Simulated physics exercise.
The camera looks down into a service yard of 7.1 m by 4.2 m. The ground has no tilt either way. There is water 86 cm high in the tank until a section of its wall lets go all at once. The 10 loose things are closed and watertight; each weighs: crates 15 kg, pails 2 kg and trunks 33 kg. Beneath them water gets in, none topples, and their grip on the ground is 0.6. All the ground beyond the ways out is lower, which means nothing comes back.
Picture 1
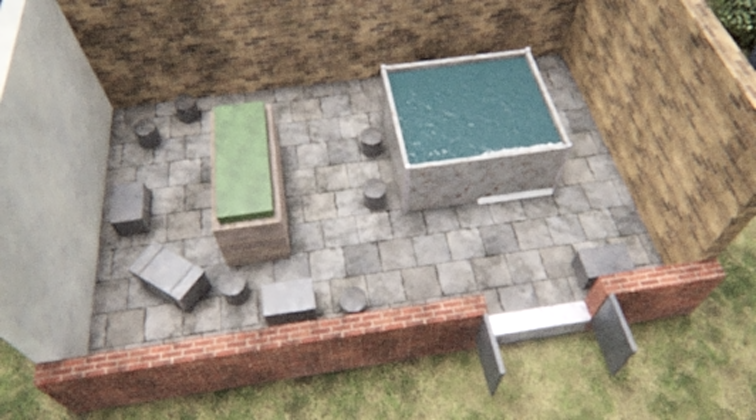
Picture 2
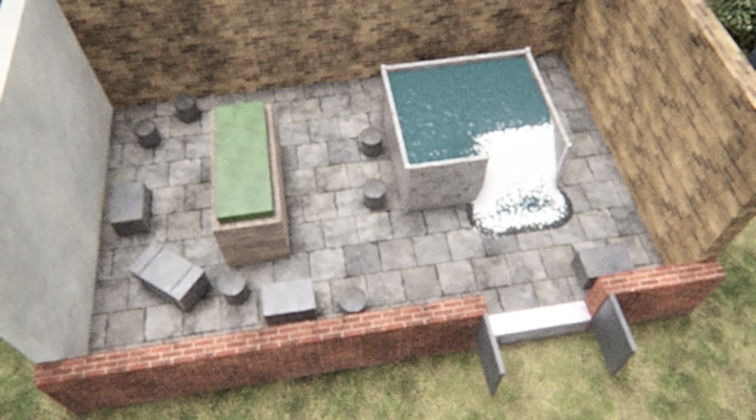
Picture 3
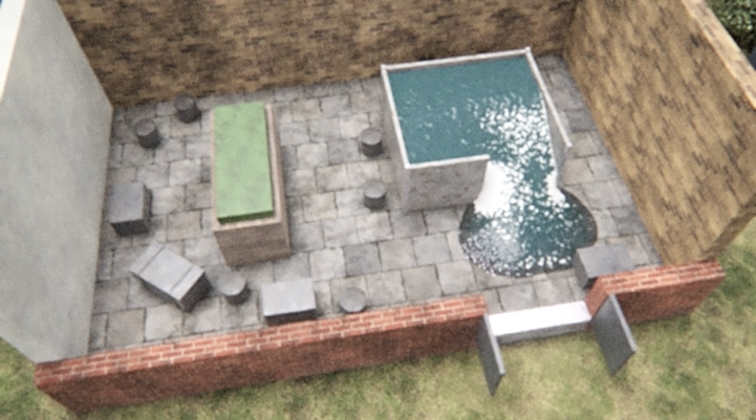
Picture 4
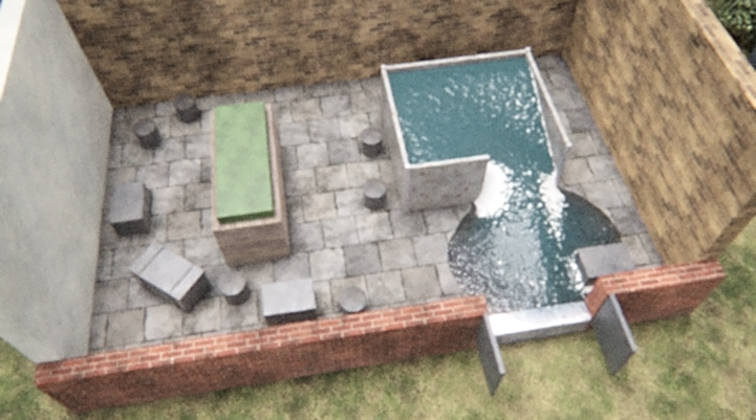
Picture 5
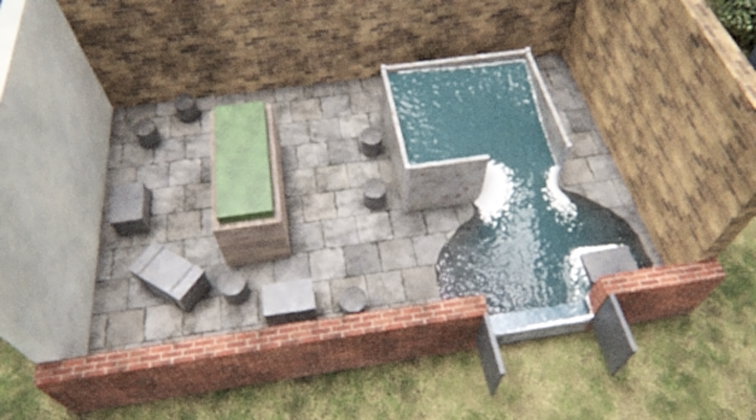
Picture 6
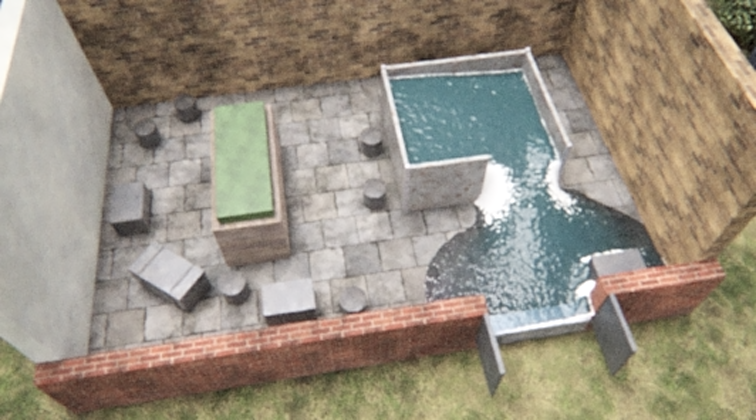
Water pouring from a raised tank through its open front corner, spreading across grey paving to the gateway and nudging a grey block.
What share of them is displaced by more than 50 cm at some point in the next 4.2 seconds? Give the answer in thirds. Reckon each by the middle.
Under a third.
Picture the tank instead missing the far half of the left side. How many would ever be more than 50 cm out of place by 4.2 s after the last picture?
In that case the number is 8.
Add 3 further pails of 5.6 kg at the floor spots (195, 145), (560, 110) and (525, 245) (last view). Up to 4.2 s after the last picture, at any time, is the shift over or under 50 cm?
Outcome: Stays within first, breaks the threshold next, breaks the threshold last.
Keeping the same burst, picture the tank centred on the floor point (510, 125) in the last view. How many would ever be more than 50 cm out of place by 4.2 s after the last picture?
Then the count would be 6.
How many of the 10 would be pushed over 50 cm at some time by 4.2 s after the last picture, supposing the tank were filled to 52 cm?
The count would be 2.
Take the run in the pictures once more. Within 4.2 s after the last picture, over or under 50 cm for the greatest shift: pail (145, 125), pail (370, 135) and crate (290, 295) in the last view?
One by one: Below the line; below the line; below the line.
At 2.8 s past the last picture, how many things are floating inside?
1.
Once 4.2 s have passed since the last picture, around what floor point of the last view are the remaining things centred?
Close to (279, 193).
Then, 0.4 s after the last picture 0 of 10 are over 50 cm from their spots; 1 afloat.
Then, 1.5 s after the last picture 0 of 10 are over 50 cm from their spots; 1 afloat.
Then, 2.8 s after the last picture 2 of 10 are over 50 cm from their spots; 1 afloat.
Then, 4.2 s after the last picture 2 of 10 are over 50 cm from their spots, and 2 have been at some point; 1 afloat.
